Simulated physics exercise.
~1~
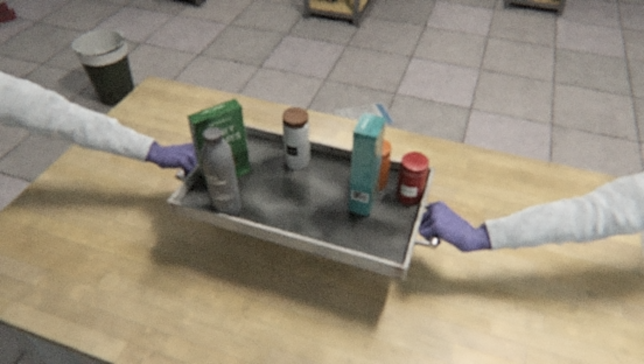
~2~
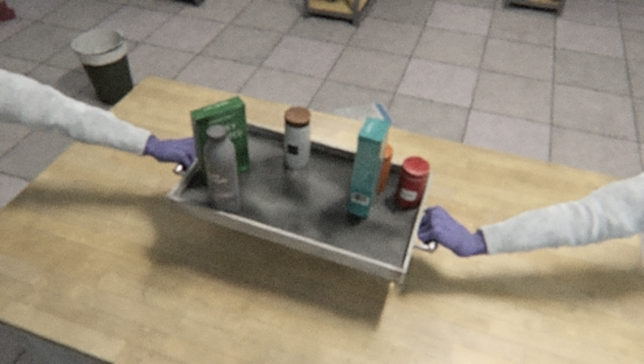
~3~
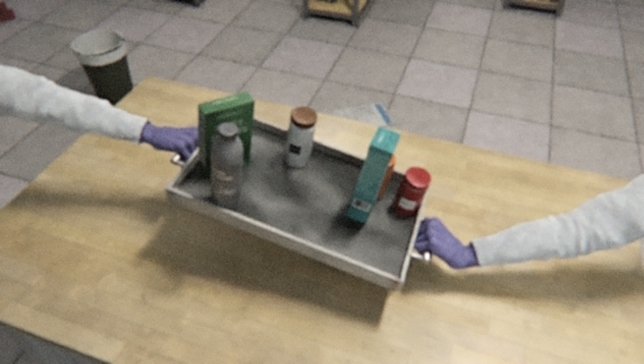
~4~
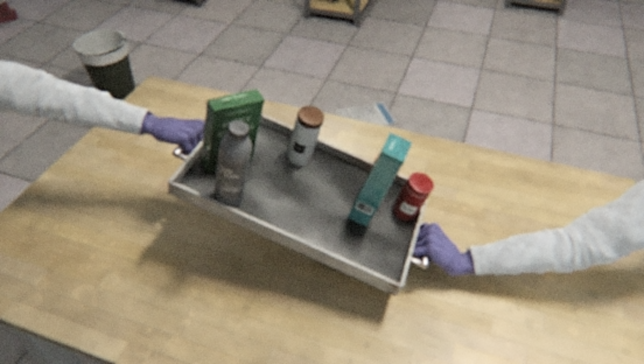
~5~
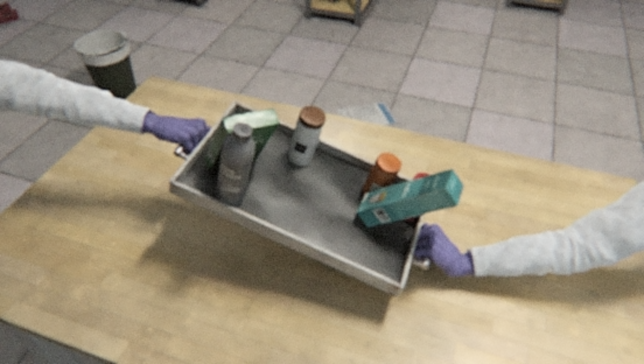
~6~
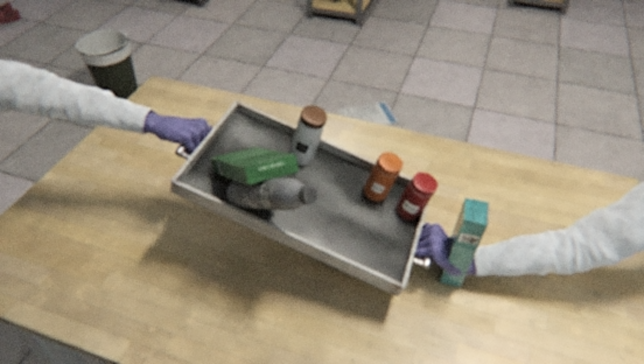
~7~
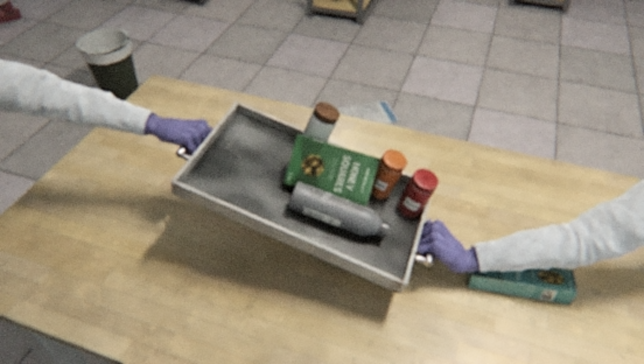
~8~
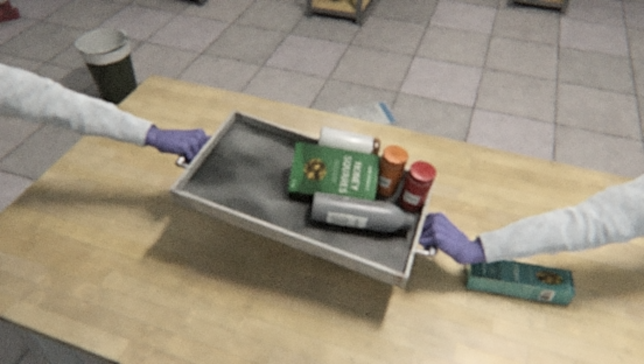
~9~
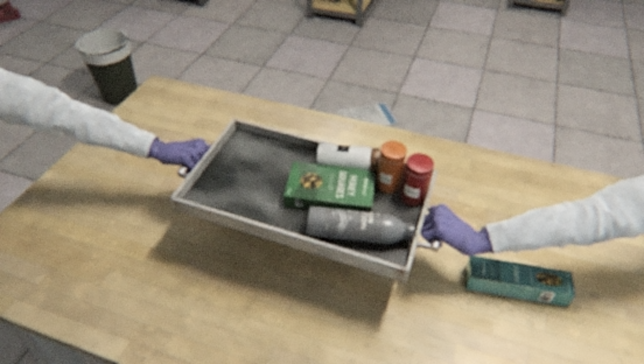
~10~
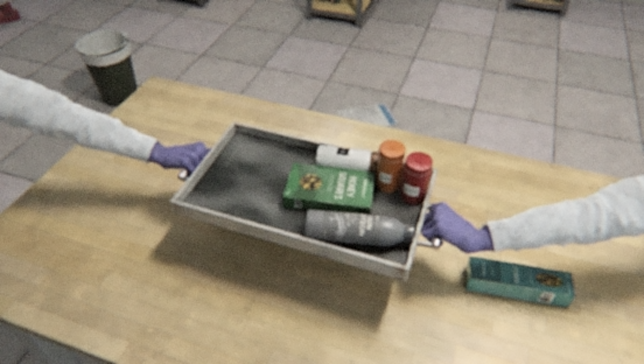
A shallow grey tray, held at either end by purple-gloved hands above a wooden table on a tiled floor, is seen from above by a slightly swaying camera. A green packet and grey bottle stand at left, a white jar at centre back, and a turquoise carton, orange jar and red jar at right. The tray tips down to the right, and the carton topples over the edge onto the table. The bottle and packet fall and slide right, then the white jar tips over. The tray levels with the orange and red jars still upright.
